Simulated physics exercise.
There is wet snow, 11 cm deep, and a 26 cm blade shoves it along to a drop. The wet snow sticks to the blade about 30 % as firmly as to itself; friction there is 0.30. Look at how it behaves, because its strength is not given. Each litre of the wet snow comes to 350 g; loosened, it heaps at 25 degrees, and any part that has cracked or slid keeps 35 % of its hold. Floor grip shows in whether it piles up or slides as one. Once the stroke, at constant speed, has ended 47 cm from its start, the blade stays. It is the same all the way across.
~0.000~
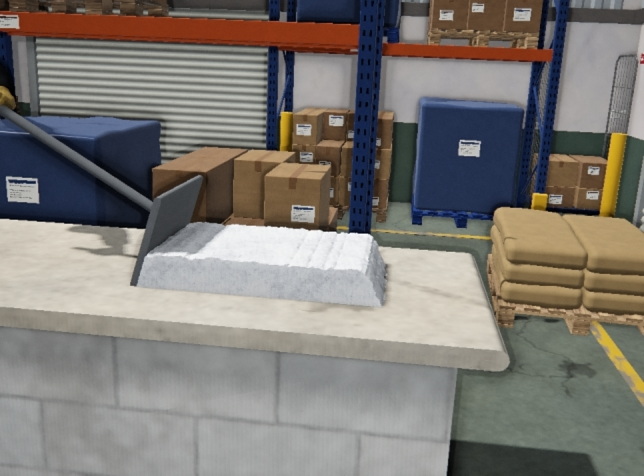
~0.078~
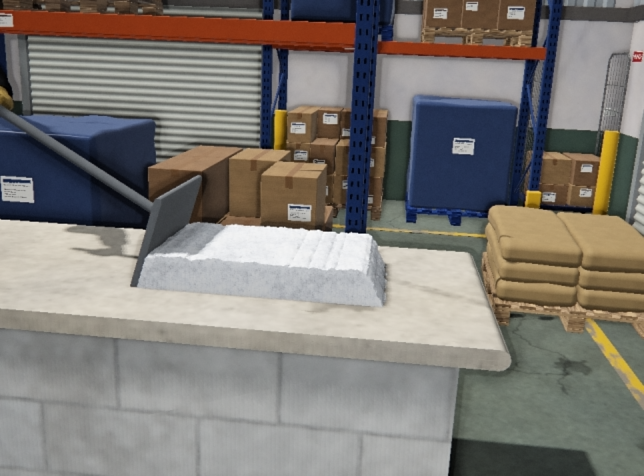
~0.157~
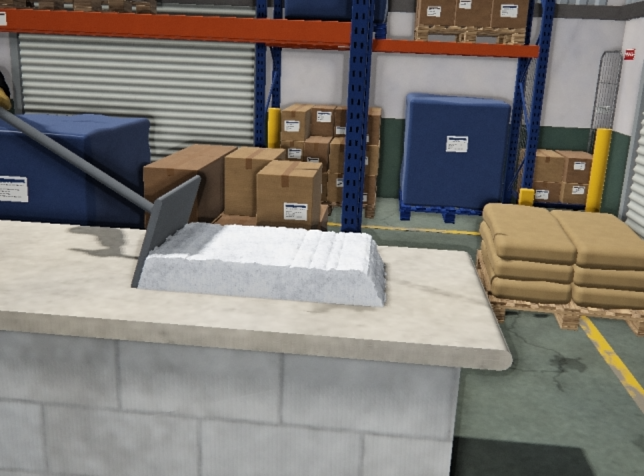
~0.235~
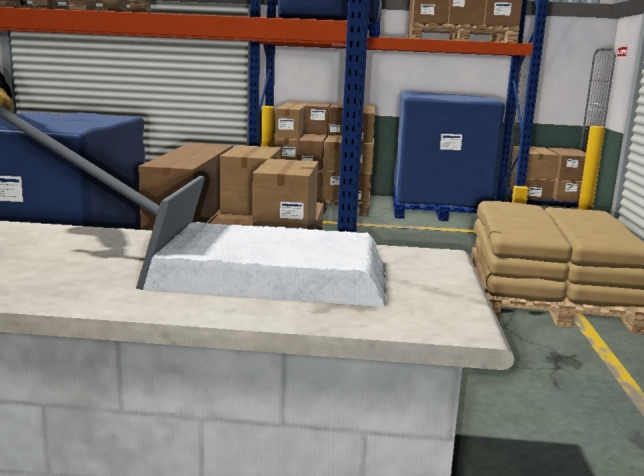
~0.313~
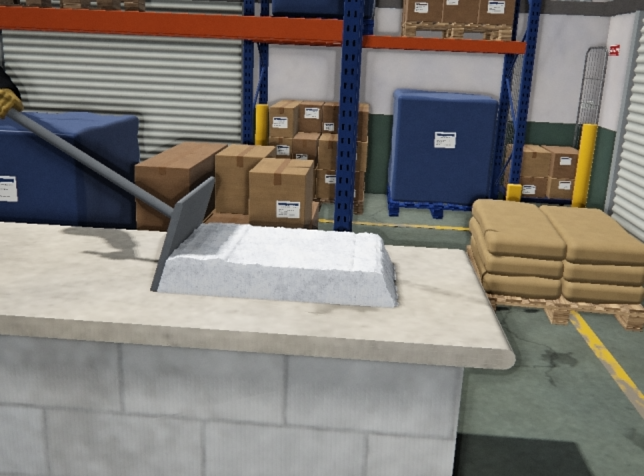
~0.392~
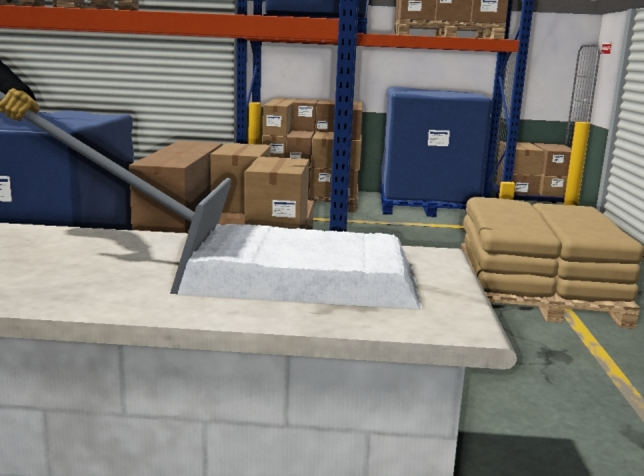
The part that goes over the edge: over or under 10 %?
My answer: Beyond 10 percent.
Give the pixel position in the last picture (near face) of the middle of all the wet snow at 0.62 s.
Near face, approx. (357, 288).
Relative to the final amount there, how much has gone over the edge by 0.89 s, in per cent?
Reading: Approx. 0 per cent.
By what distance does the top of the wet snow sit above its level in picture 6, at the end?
0 cm.
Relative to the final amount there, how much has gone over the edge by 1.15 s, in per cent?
Estimate: Some 100 per cent.
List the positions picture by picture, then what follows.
In the first frame, foot of the blade at (136, 287), not yet moved; front end of the wet snow at (379, 304), piled 10 cm high.
In the second frame, foot of the blade at (137, 288), not yet moved; front end of the wet snow at (380, 304), piled 10 cm high.
In the third frame, foot of the blade at (137, 289), not yet moved; front end of the wet snow at (380, 304), piled 10 cm high.
In the fourth frame, foot of the blade at (143, 290), moved 1.7 cm; front end of the wet snow at (382, 304), piled 11 cm high.
In the fifth frame, foot of the blade at (157, 292), moved 5.7 cm; front end of the wet snow at (394, 305), piled 11 cm high.
In the sixth frame, foot of the blade at (177, 295), moved 12 cm; front end of the wet snow at (417, 306), piled 11 cm high.
By 0.62 s, 0 % has gone over the edge.
By 0.89 s, 0 % has gone over the edge.
By 1.15 s, 17 % has gone over the edge.
By 1.42 s, 18 % has gone over the edge.
By 1.65 s, at the end, 18 % has gone over the edge.
